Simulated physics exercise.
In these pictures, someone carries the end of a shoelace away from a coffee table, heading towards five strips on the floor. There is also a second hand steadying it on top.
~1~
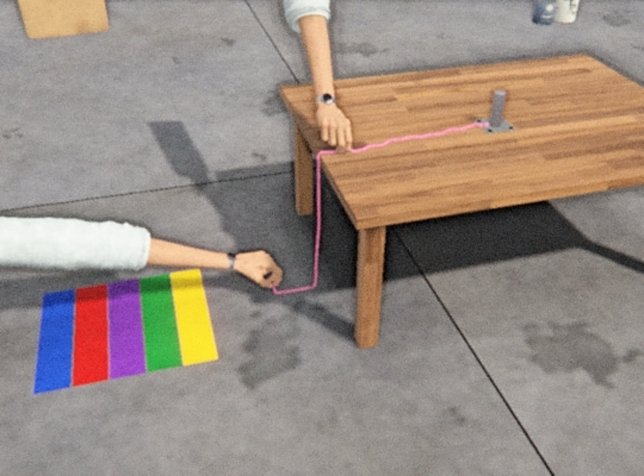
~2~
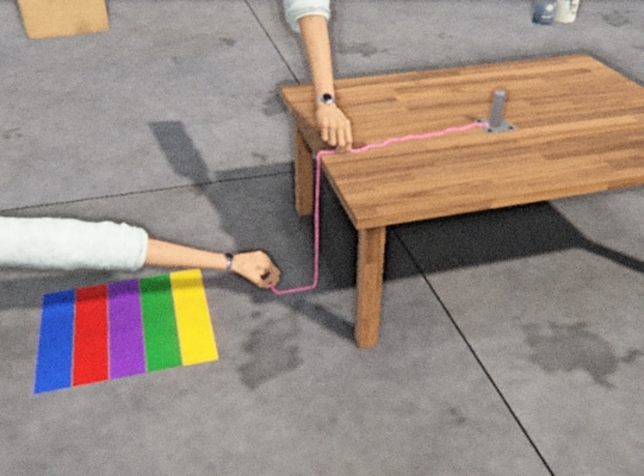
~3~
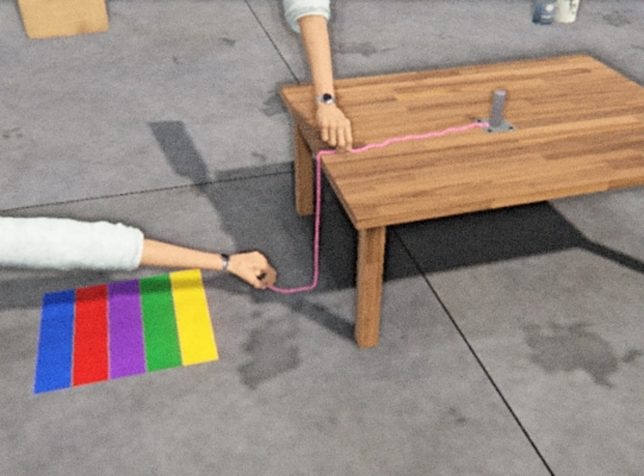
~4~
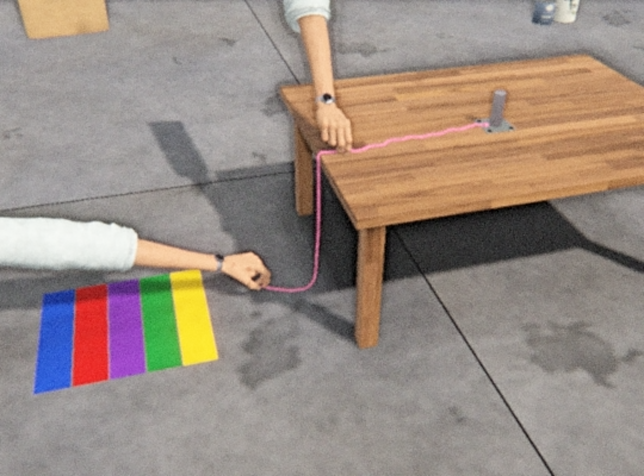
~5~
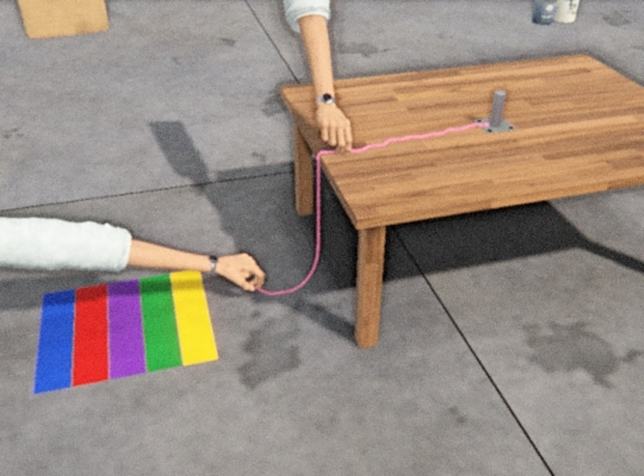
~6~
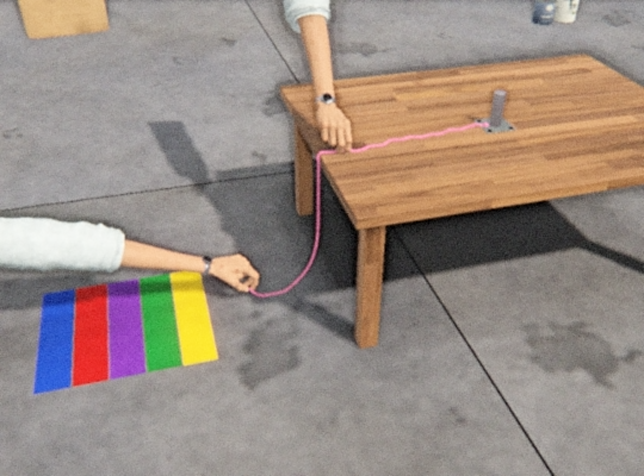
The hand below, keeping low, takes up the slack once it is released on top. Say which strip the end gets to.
It gets to the green strip.
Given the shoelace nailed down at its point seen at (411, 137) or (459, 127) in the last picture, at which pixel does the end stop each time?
Roughly (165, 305) and (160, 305).
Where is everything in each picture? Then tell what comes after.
End (273, 284); yellow (197, 343); green (163, 350); purple (127, 356); red (91, 363); blue (54, 370), in the first frame.
End (271, 284); shoelace through (463, 129) (408, 138) (355, 151) (318, 182) (317, 236) (315, 284), in the second frame.
End (267, 285), in the third frame.
End (261, 286); shoelace through (463, 129) (408, 138) (355, 151) (319, 182) (318, 236) (311, 284), in the fourth frame.
End (255, 287), in the fifth frame.
End (249, 288); shoelace through (463, 129) (408, 138) (355, 151) (319, 182) (317, 236) (295, 283), in the sixth frame.
Early on, end near (216, 294); short of the strips.
Midway, end near (179, 300); over yellow.
At the end of the slack, end near (158, 304); over green. Over green.
